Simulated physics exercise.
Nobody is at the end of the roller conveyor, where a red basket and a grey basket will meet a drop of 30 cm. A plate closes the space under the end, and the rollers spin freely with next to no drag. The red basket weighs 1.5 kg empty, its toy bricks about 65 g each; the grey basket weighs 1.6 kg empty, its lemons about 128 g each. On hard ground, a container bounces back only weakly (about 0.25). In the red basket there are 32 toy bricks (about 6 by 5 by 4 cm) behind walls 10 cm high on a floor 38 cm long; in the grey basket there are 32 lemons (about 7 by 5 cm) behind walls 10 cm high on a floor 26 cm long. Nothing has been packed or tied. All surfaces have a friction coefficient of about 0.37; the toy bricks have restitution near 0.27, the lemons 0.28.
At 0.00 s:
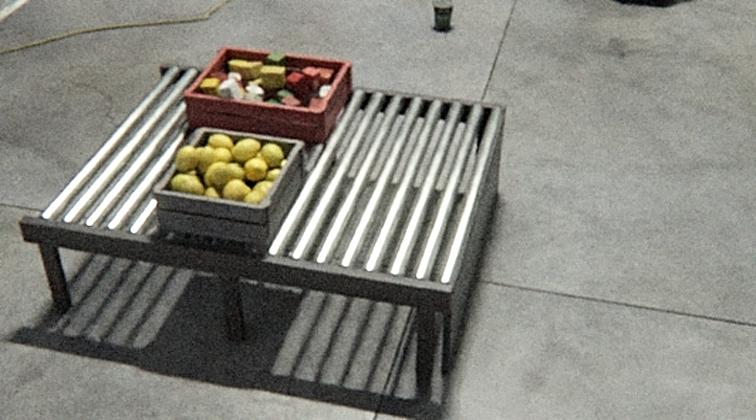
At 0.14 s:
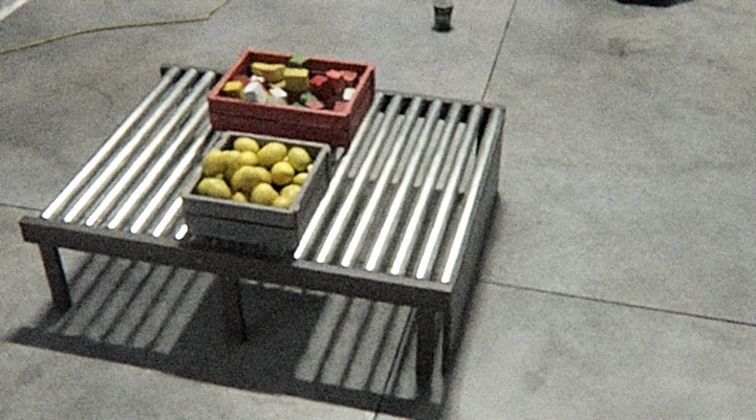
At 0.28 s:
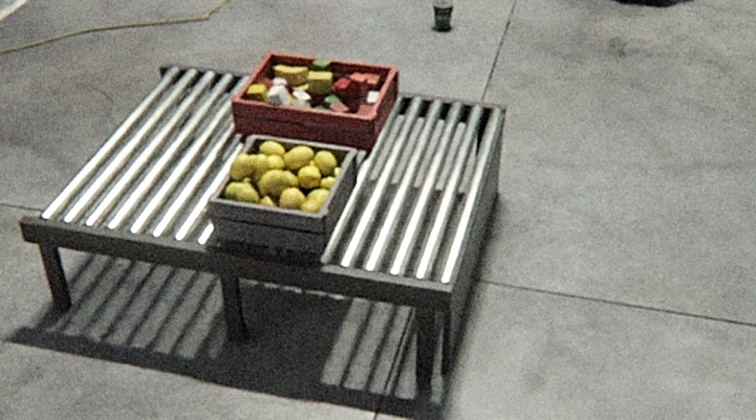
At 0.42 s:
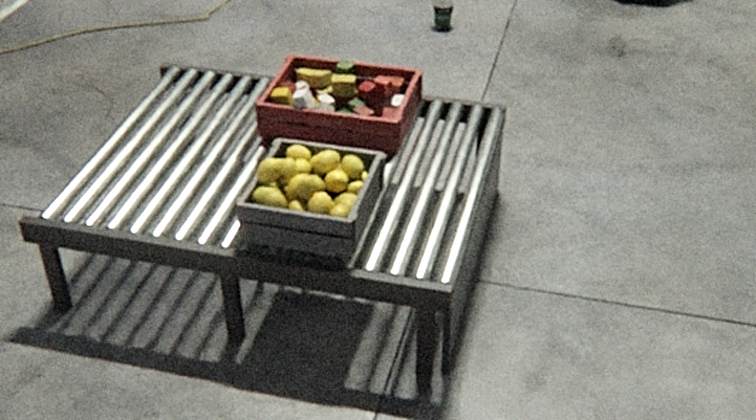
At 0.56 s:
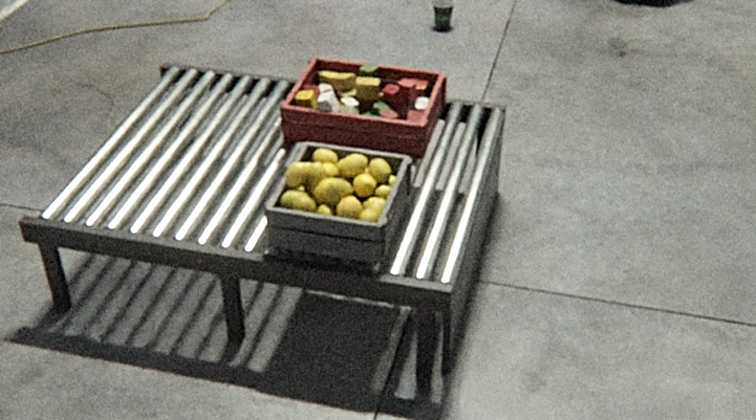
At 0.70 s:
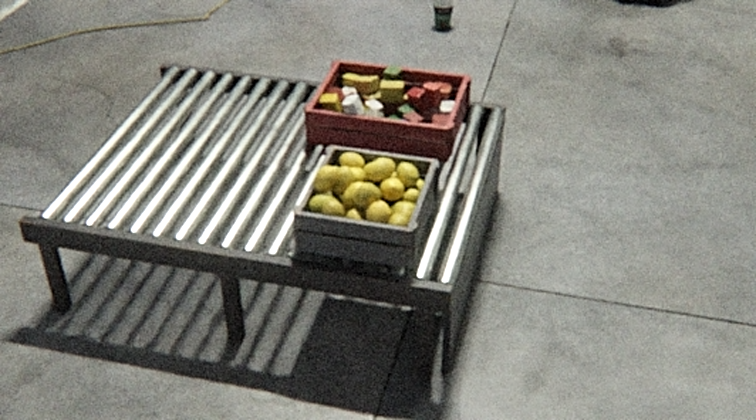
A roller conveyor stood on a concrete floor while a red basket of toy bricks and a grey basket of lemons moved steadily side by side to the right along its rollers.
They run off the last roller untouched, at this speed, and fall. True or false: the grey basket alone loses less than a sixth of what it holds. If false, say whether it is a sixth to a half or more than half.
False, more than half.
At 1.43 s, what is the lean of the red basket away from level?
About 5°.
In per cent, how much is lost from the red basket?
The red basket comes in at 0 in a hundred.
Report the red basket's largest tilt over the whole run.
Roughly 45°.
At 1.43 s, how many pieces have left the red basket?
At that moment the red basket count out stands near 0.
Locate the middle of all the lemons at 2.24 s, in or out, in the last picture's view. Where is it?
Their middle is around (621, 344).
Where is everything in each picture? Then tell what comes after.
In the first frame (places track the rim corner closest to us here), grey basket (259, 206); red basket (317, 111); 45 cm to the end; all still inside.
In the second frame, grey basket (288, 211); red basket (342, 114); 38 cm to the end.
In the third frame, grey basket (317, 215); red basket (367, 117); 30 cm to the end.
In the fourth frame, grey basket (346, 220); red basket (393, 121); 23 cm to the end.
In the fifth frame, grey basket (376, 224); red basket (419, 124); 16 cm to the end.
In the sixth frame, grey basket (406, 229); red basket (445, 127); 9 cm to the end; all still inside.
After 0.87 s, the leading end passes the last roller.
After 1.43 s, the red basket leans 4° with 0 of 32 out and the grey basket leans 38° with 1 of 32 out.
After 1.63 s, the red basket leans 44° with 0 of 32 out and the grey basket leans 74° with 9 of 32 out.
After 1.98 s, the red basket leans 42° with 1 of 32 out and the grey basket has gone over with 23 of 32 out.
Final count (at 2.24 s), the red basket leans 42° with 1 of 32 out and the grey basket has gone over with 24 of 32 out. Asked share, 24 of 32, 75 per cent.
